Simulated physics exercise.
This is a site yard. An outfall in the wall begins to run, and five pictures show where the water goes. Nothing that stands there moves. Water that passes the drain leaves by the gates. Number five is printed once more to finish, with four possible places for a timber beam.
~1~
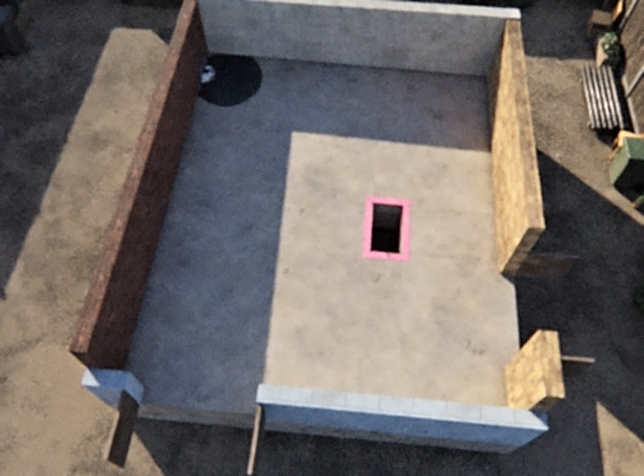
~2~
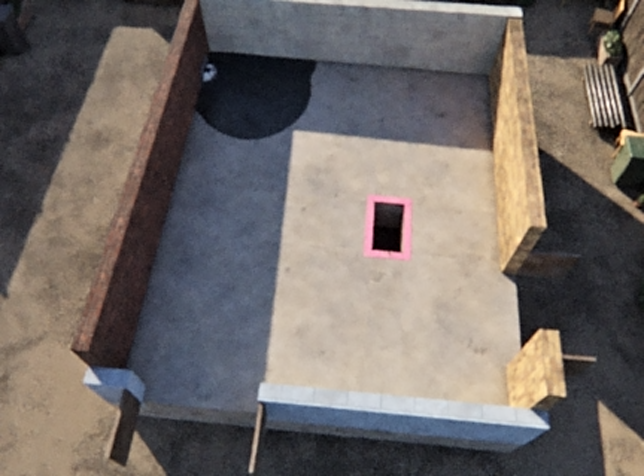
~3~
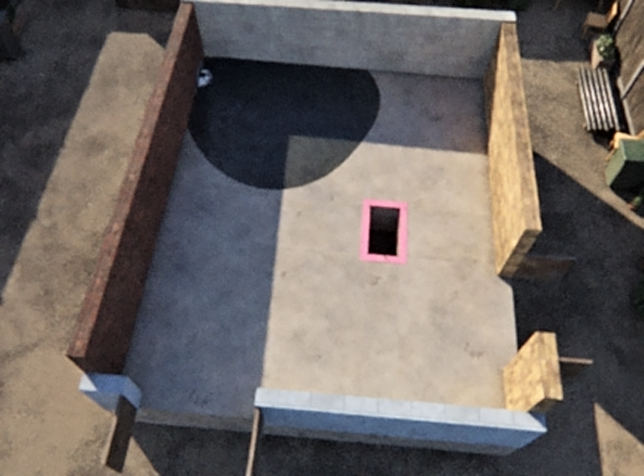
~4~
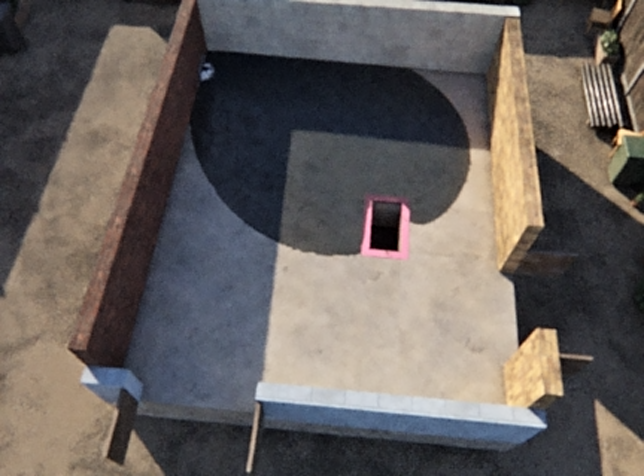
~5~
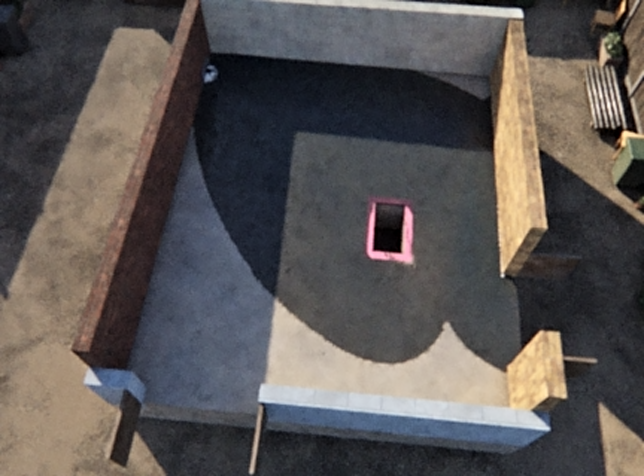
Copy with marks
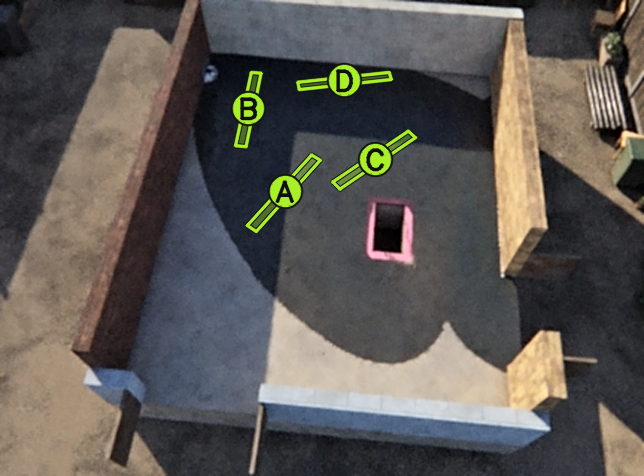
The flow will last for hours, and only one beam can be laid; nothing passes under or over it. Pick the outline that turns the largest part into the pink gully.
Place D does it best.
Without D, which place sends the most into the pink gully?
Place A.
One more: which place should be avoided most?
Place C.
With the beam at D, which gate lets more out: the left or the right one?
The right one.
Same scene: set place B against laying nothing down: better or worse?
Place B is worse.
On the marked copy, A from (251, 228) to (315, 157); B from (240, 146) to (256, 72); C from (336, 185) to (411, 134); D from (298, 85) to (390, 75).
Choosing A, about 19 % of the stream runs into the pink gully, about 80 % out by the gates.
Choosing B, about 10 % of the stream runs into the pink gully, about 90 % out by the gates.
Choosing C, about 6 % of the stream runs into the pink gully, about 94 % out by the gates.
Choosing D, about 31 % of the stream runs into the pink gully, about 68 % out by the gates.
